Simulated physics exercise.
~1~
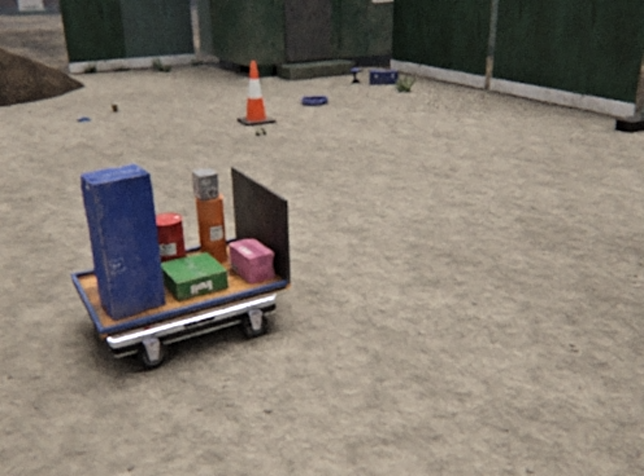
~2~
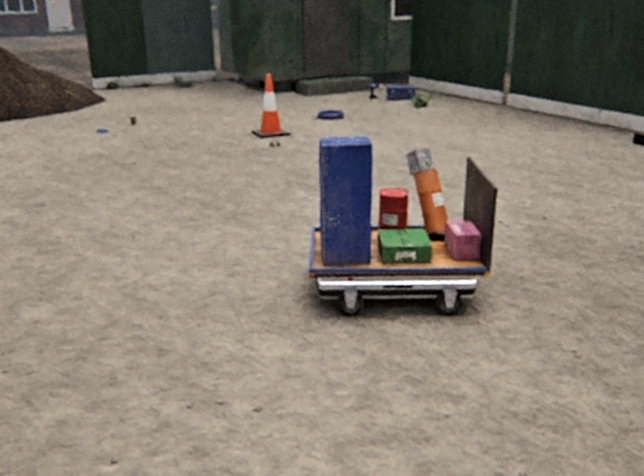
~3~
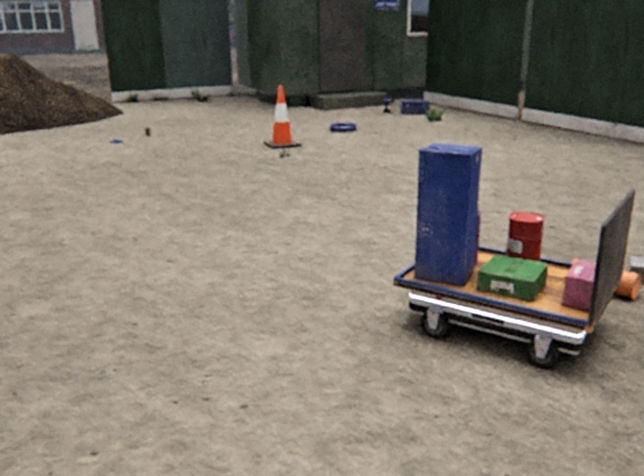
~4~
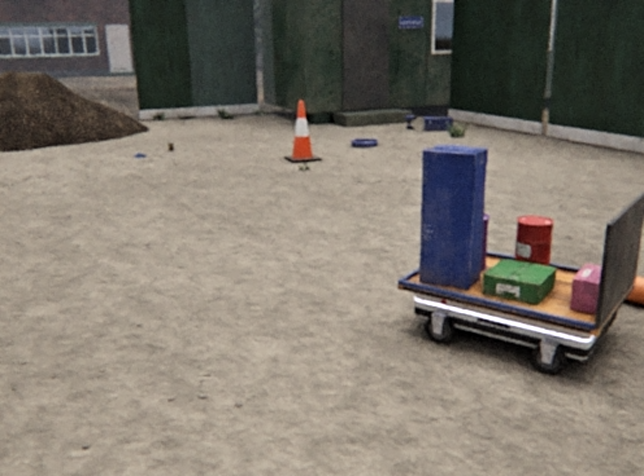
We see a flat cart carrying a tall blue box, coloured parcels and canisters across a dirt yard, turning as it goes; the orange canister and the grey box on it tip over, and the cart ends at the right with the orange canister lying off the deck.
